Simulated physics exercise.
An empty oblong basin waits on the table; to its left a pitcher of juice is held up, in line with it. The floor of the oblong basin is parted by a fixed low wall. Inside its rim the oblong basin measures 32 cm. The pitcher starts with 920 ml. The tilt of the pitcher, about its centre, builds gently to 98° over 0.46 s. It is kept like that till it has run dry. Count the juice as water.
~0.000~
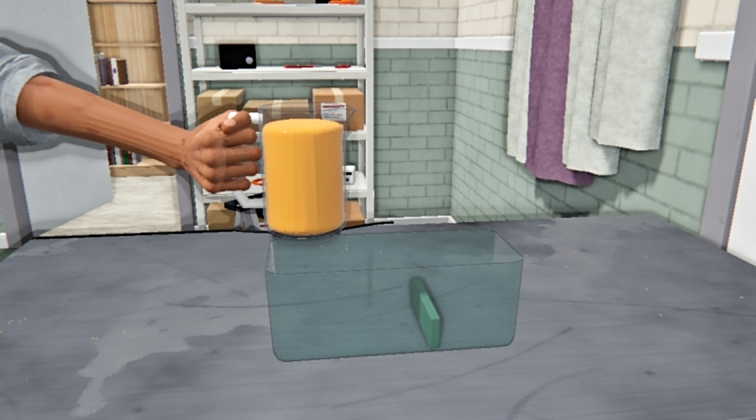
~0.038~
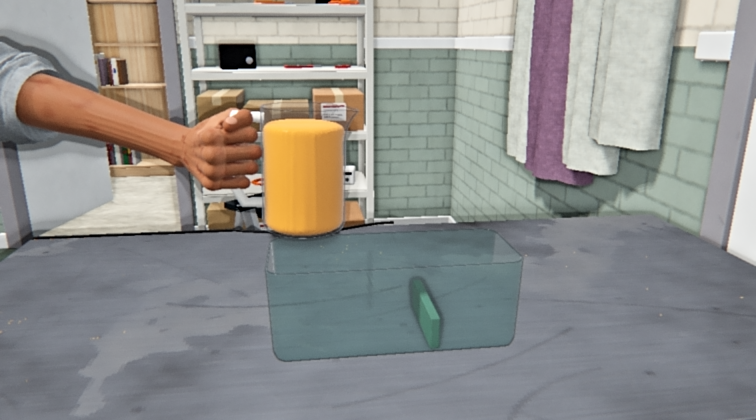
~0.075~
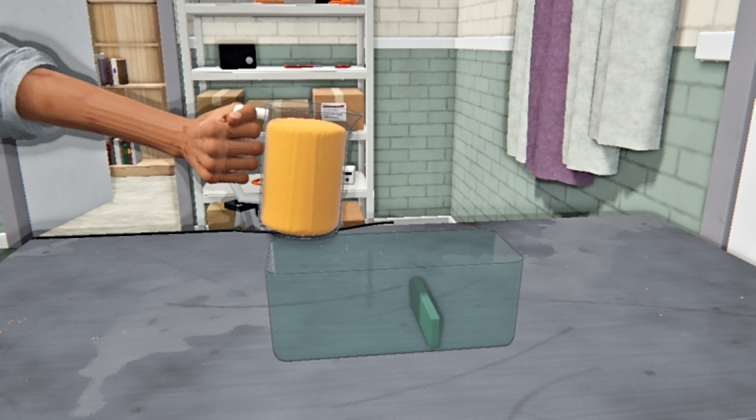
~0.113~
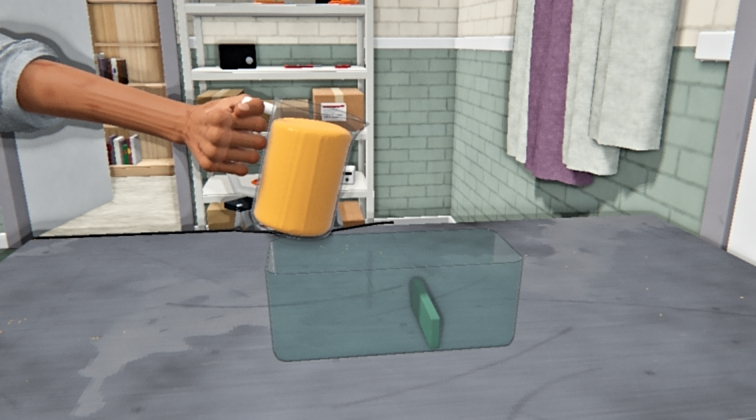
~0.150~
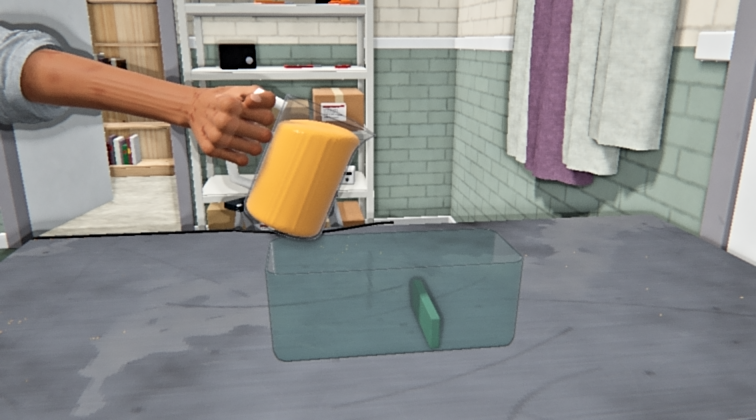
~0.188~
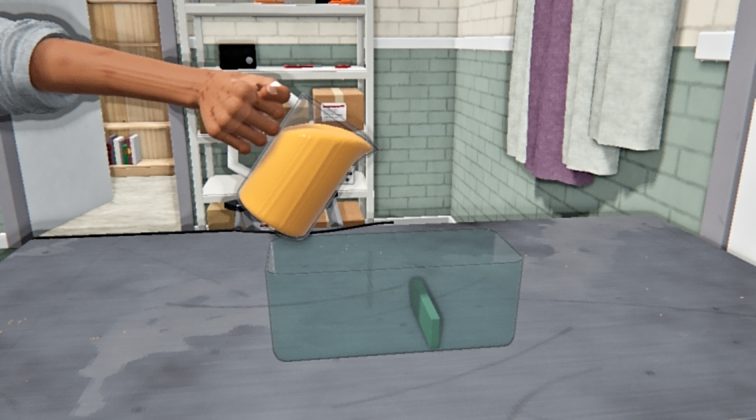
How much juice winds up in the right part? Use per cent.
About 40 per cent.
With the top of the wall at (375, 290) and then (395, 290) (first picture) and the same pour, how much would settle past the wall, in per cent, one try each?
First 95, then 90 per cent.
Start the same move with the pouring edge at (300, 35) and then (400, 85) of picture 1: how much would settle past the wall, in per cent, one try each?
First 10, then 60 per cent.
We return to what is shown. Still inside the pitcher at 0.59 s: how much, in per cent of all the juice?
About 34 per cent.
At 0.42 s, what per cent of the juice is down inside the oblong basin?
Some 14 per cent.
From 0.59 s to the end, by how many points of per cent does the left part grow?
Some 28 per cent.
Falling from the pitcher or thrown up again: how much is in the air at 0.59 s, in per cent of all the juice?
Some 16 per cent.
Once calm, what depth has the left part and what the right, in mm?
Left about 22 mm, right about 30 mm.
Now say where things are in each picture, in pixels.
Tilt 0°; pouring edge (357, 108); surface from (262, 126) to (344, 124); the oblong basin's rim runs from (268, 256) to (509, 245); the wall's top is at (425, 299), in the first picture.
Tilt 2°; pouring edge (359, 109); surface from (263, 125) to (344, 126), in the second picture.
Tilt 6°; pouring edge (363, 114); surface from (267, 122) to (347, 128), in the third picture.
Tilt 14°; pouring edge (369, 122); surface from (267, 140) to (352, 130), in the fourth picture.
Tilt 24°; pouring edge (376, 134); surface from (265, 154) to (359, 134), in the fifth picture.
Tilt 35°; pouring edge (381, 149); surface from (258, 160) to (369, 140), in the sixth picture.
By 0.42 s the tilt is 96° and 67 per cent is still to pour, 8 is left of the wall and 6 right of it.
By 0.59 s the tilt is 98° and 35 per cent is still to pour, 32 is left of the wall and 18 right of it.
By 0.77 s the tilt is 98° and 14 per cent is still to pour, 42 is left of the wall and 37 right of it.
By 0.96 s the tilt is 98° and 6 per cent is still to pour, 52 is left of the wall and 39 right of it.
At rest 59 per cent lies left of the wall, 40 right of it and 1 outside.
